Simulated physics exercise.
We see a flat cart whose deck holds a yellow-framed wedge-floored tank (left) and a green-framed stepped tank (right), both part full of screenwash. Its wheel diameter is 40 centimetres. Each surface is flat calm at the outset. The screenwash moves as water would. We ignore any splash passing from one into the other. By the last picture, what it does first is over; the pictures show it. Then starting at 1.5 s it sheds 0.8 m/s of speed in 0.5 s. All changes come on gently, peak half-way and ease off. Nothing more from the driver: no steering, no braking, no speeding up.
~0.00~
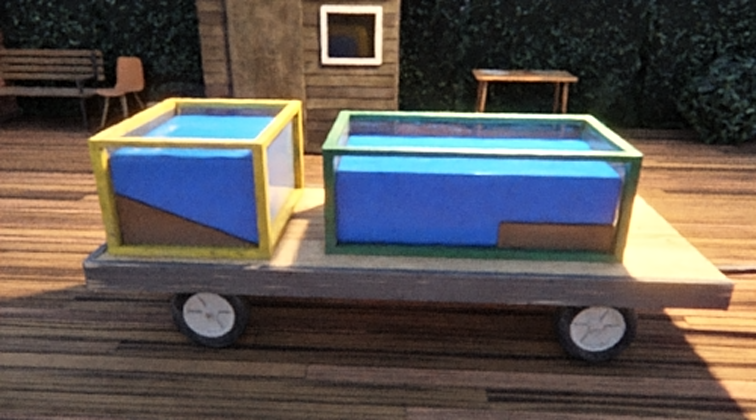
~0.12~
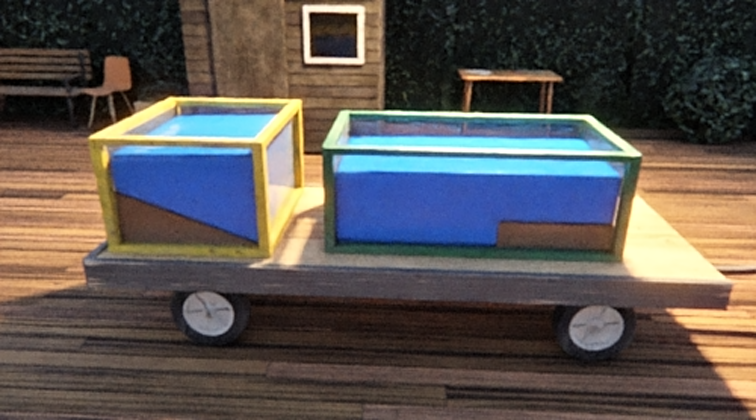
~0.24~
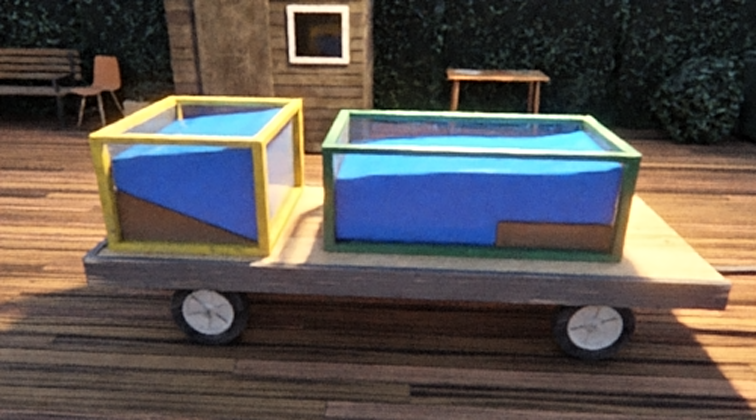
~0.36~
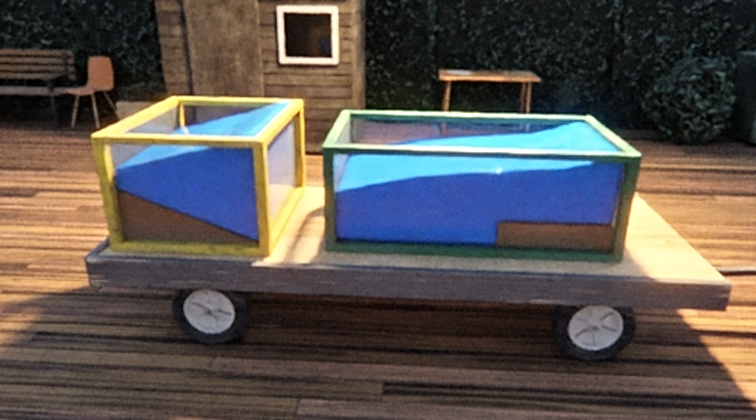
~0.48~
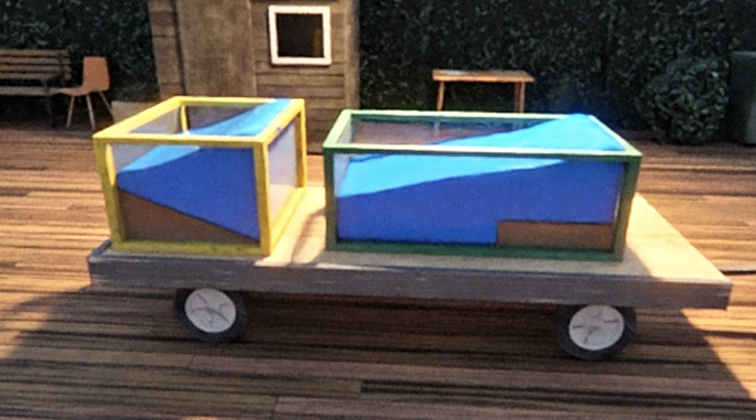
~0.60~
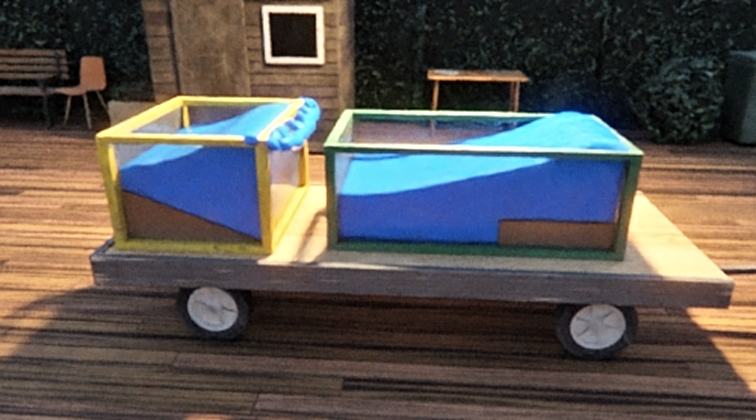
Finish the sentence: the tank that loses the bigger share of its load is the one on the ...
Right.
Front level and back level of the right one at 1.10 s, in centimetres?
The front stands at 38 cm and the back at 38 cm.
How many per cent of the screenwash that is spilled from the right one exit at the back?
10%.
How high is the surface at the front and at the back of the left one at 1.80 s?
Some 50 cm in front and some 38 cm behind.
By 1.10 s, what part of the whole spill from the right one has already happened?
Close to 10 in a hundred.
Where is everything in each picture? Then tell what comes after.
The first picture shows left tank, front level (244, 152), back level (130, 150); right tank, front level (603, 172), back level (352, 165); the front is on the right, levels are read along the near walls.
The second picture shows left tank, front level (244, 151), back level (130, 148); right tank, front level (602, 172), back level (352, 164).
The third picture shows left tank, back level (132, 154); right tank, front level (603, 164), back level (351, 174).
The fourth picture shows left tank, front level (244, 133), back level (135, 162); right tank, back level (352, 181).
The fifth picture shows left tank, front level (244, 129), back level (137, 164); right tank, front level (607, 137), back level (353, 190).
The sixth picture shows left tank, front level (246, 136), back level (139, 162); right tank, front level (609, 132), back level (354, 189).
After 1.10 s the left one has lost 1 per cent, over the front (front 38 cm, back 54 cm); the right one has lost 1 per cent, over the front (front 39 cm, back 38 cm).
After 1.80 s the left one has lost 2 per cent, over the front and the back (front 50 cm, back 38 cm); the right one has lost 1 per cent, over the front and the back (front 31 cm, back 33 cm).
After 2.50 s the left one has lost 2 per cent, mostly over the front, some over the back (front 41 cm, back 50 cm); the right one has lost 7 per cent, over the front, a little elsewhere (front 48 cm, back 29 cm).
After 4.99 s the left one has lost 2 per cent, mostly over the front, some over the back; the right one has lost 11 per cent, over the front, a little elsewhere.
